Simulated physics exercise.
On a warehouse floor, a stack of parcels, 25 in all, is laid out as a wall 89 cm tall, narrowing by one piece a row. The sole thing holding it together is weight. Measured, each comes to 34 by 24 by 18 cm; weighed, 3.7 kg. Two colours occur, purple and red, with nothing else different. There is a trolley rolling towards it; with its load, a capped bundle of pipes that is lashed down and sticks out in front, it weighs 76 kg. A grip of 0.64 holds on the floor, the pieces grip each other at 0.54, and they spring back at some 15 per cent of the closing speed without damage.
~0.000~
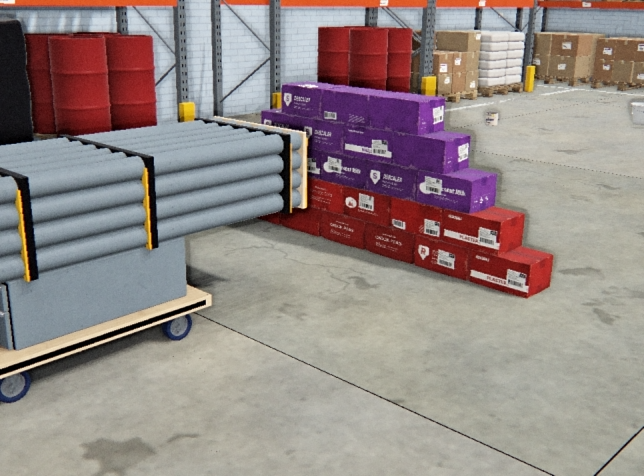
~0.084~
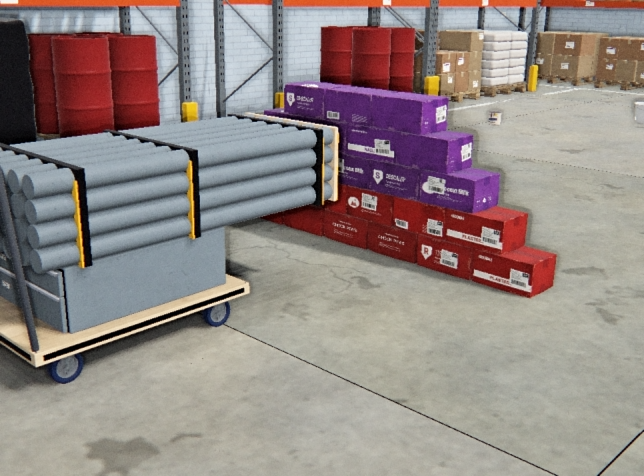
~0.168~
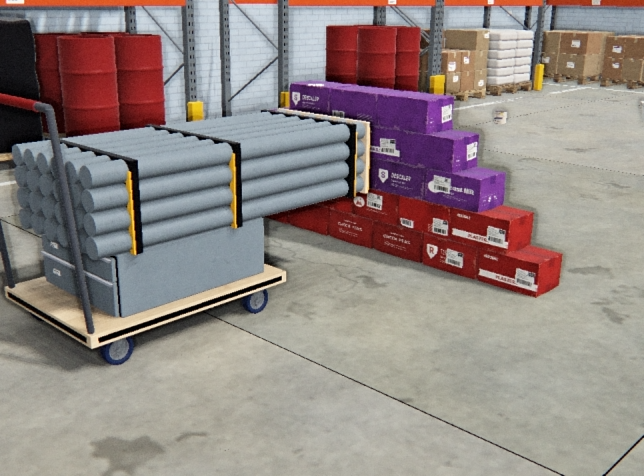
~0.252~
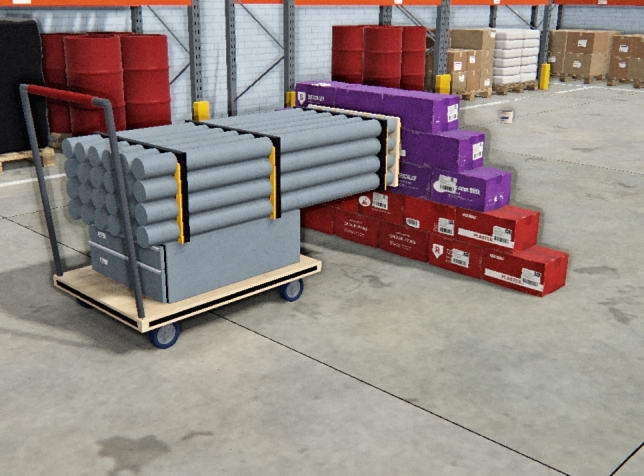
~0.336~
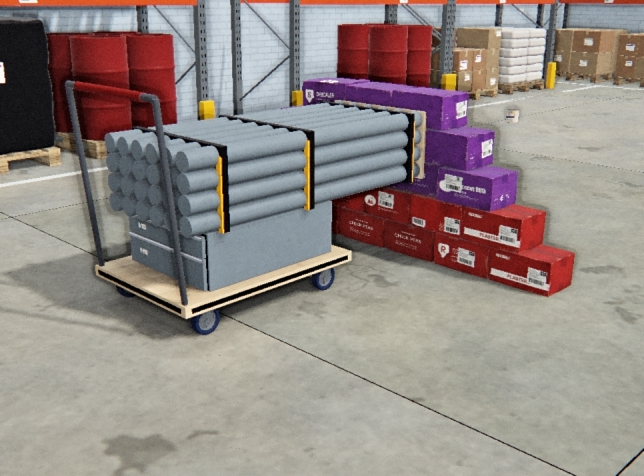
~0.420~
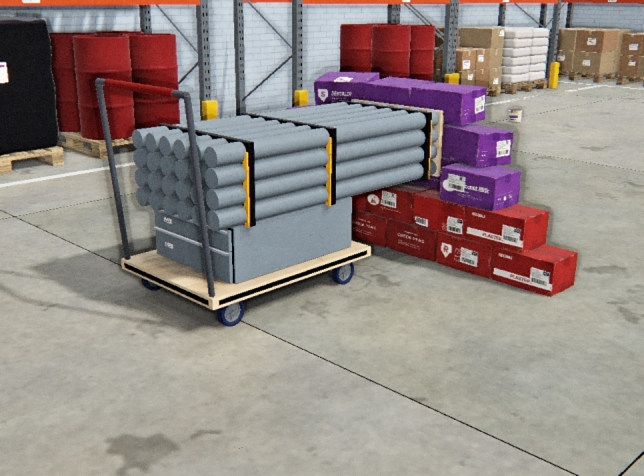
A loaded trolley rolls right and its grey pipes push into stacked purple and red boxes.
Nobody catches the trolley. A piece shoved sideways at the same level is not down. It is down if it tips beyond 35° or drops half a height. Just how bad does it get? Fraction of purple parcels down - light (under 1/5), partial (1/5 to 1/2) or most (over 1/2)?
Most.
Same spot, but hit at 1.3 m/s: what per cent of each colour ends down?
Red 30%, purple 100%.
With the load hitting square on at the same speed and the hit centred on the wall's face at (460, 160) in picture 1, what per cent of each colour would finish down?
Red 0 %, purple 50 %.
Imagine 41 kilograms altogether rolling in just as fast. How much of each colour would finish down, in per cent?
Share down - red: 0; purple: 80 (per cent).
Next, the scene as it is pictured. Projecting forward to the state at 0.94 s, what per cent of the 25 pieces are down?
By that time it is 40 percent.
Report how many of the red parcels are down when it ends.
The red ones end with 0 down.
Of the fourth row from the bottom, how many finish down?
4 in total.
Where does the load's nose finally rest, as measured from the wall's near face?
Rest position: Approx. 80 centimetres beyond.
Around 0.62 s, load 42 cm past the wall's line, still rolling; 7 of the 12 purple parcels down (7 of 25 in all colours); top purple parcel tipped 32°, 16 cm lower.
Around 0.94 s, load 72 cm past the wall's line, still rolling; 10 of the 12 purple parcels down (10 of 25 in all colours); top purple parcel on its side; top red parcel displaced 26 mm.
Finally (2.3 s), load 78 cm past the wall's line, stopped; 10 of the 12 purple parcels down (10 of 25 in all colours); top purple parcel on its side; top red parcel displaced 26 mm. That is 83 per cent. Seen by the last camera, middles, top purple parcel near (549, 190), top red parcel near (318, 179).
